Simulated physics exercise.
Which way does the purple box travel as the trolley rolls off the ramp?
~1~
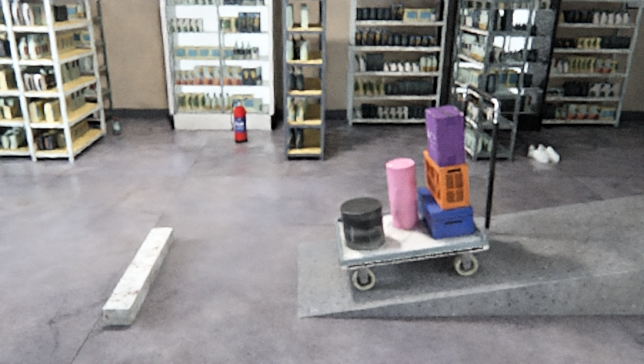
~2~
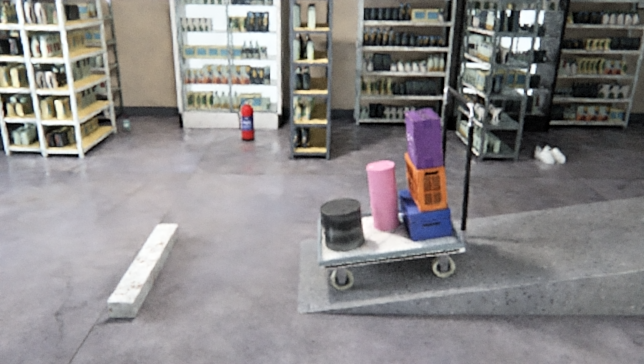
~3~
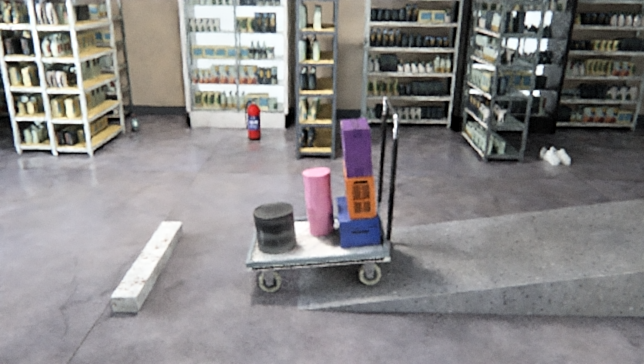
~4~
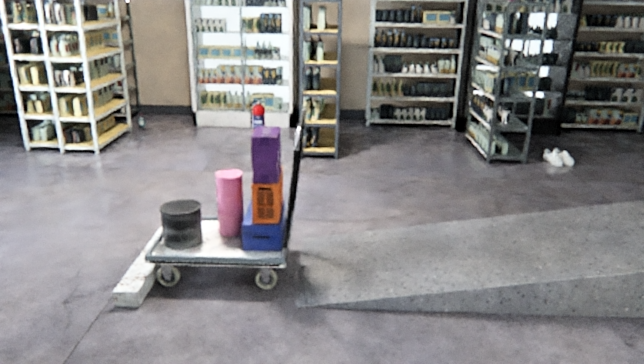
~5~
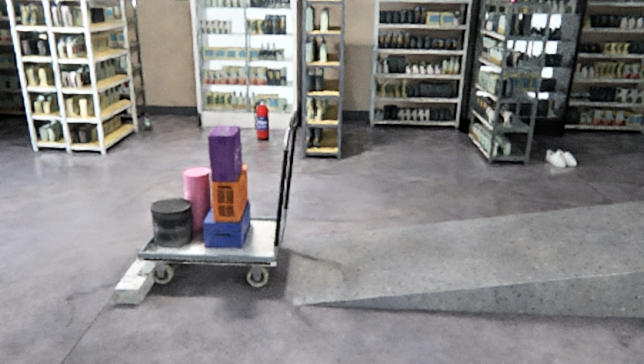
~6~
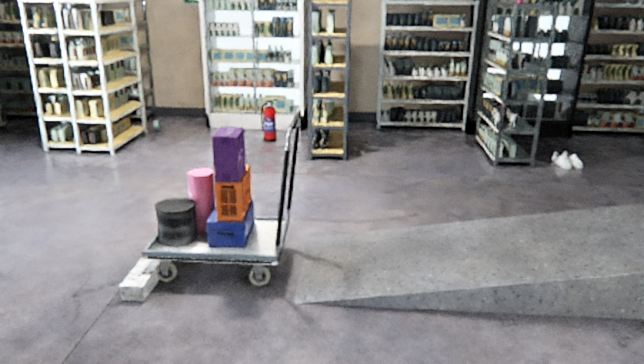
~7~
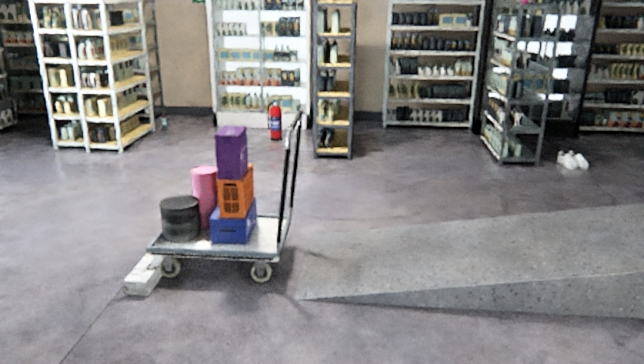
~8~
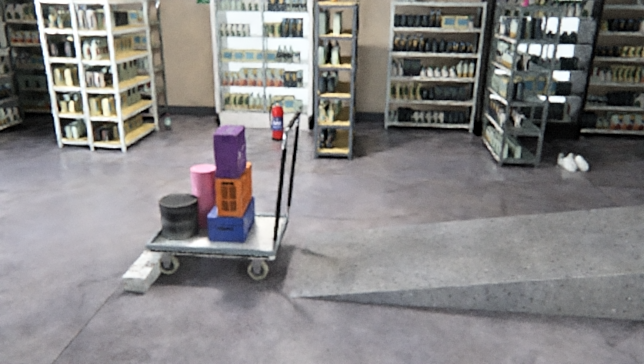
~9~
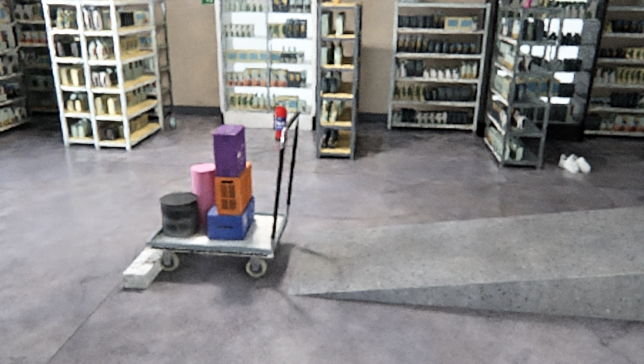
The purple box moves to the left, riding on top of the stack as the trolley rolls toward the kerb.
